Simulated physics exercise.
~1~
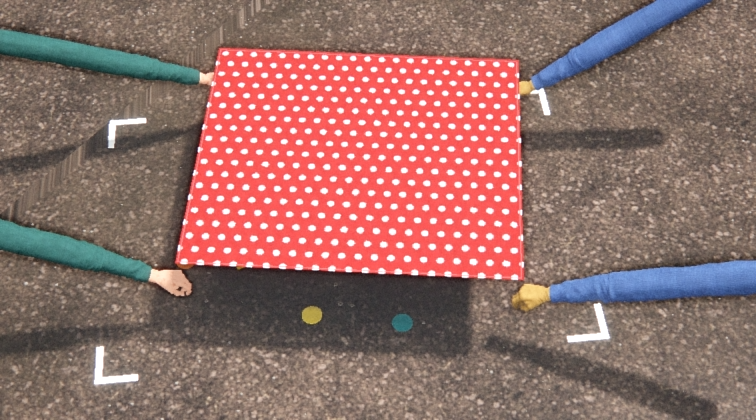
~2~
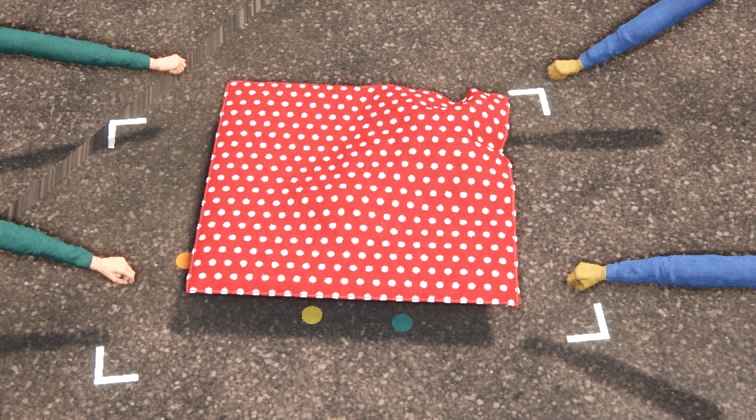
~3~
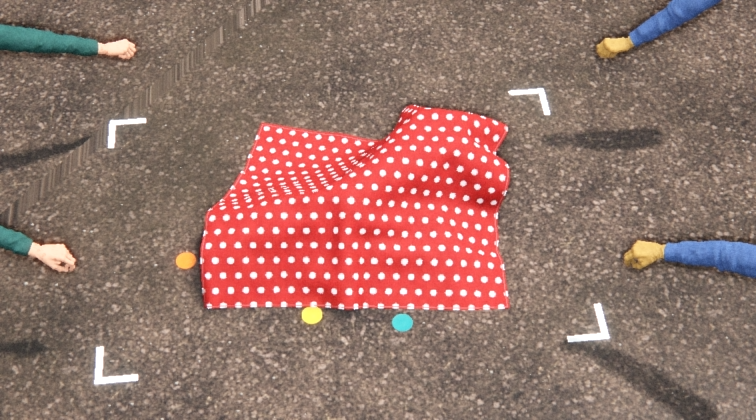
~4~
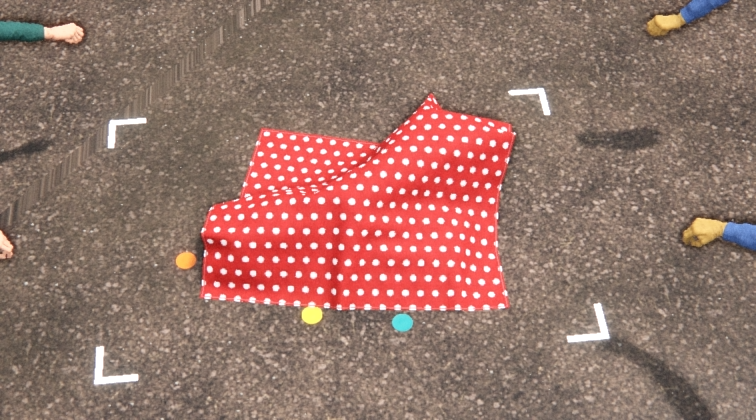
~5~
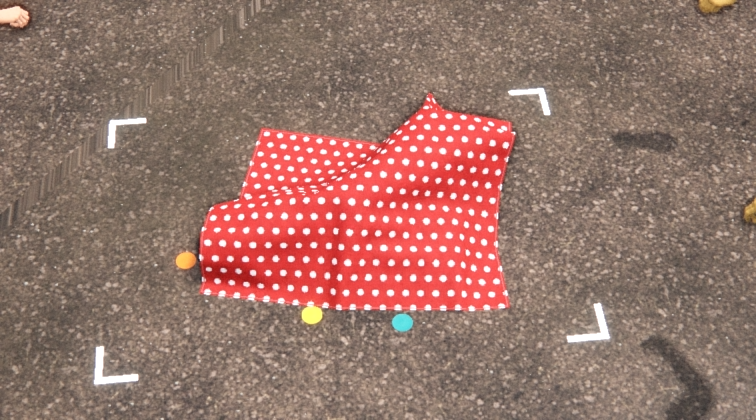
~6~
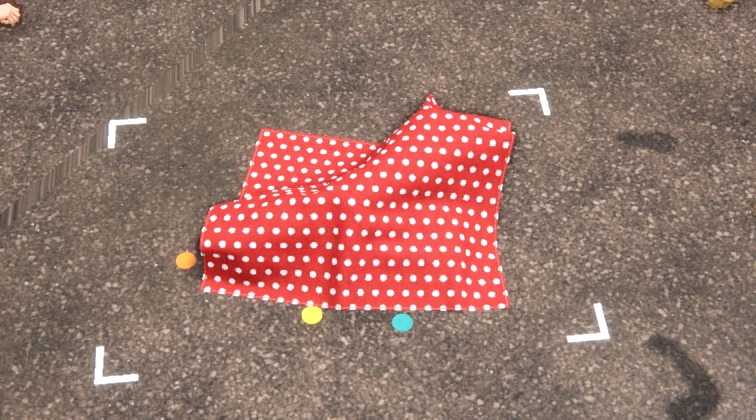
On a rough grey paved floor seen from above, with white corner marks around the middle, two green-sleeved arms on the left and two blue-sleeved arms with tan gloves on the right hold a red cloth with white dots stretched flat. A yellow disc and a teal disc show below its lower edge. The hands let go and draw back as the cloth drops, wrinkling at its upper right, and an orange disc appears at its left. The cloth settles into a rumpled, folded heap, leaving all three discs in view around its lower left edges.
